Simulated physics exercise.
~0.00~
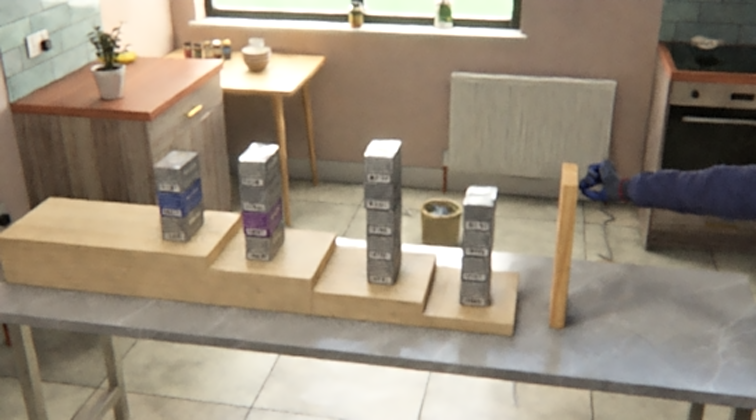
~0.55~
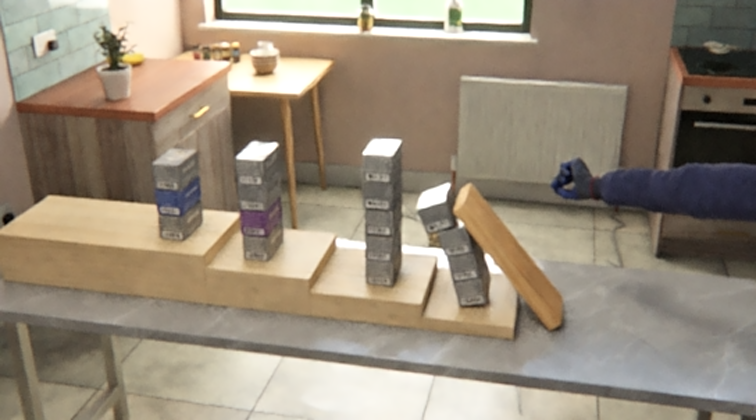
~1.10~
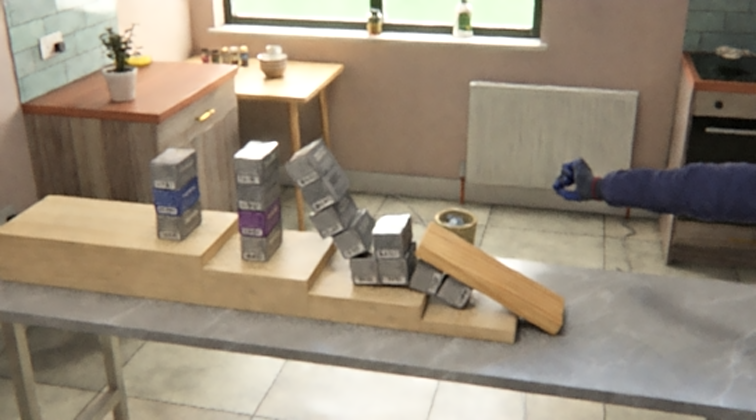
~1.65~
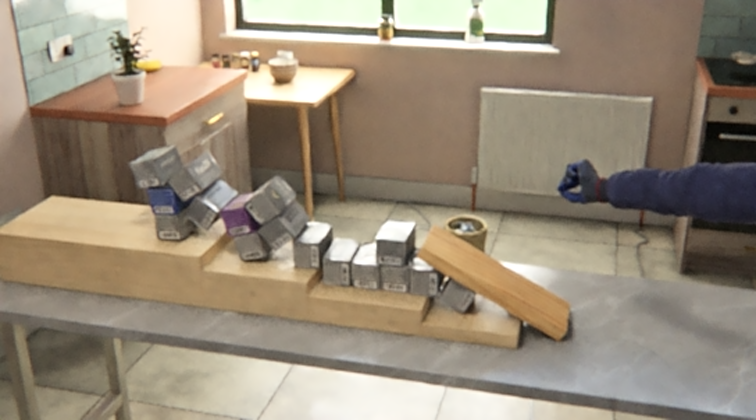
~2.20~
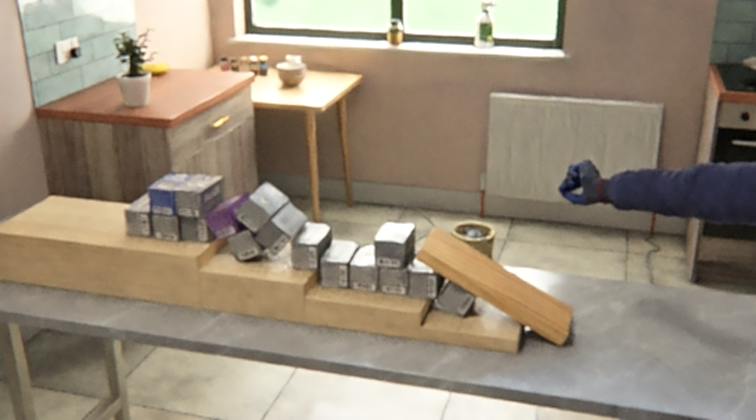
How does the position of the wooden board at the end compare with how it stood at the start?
At the start the board stands upright on the table beside the steps. By the end it has tipped over to the left and lies slanted on its side against the lowest step and fallen packets.
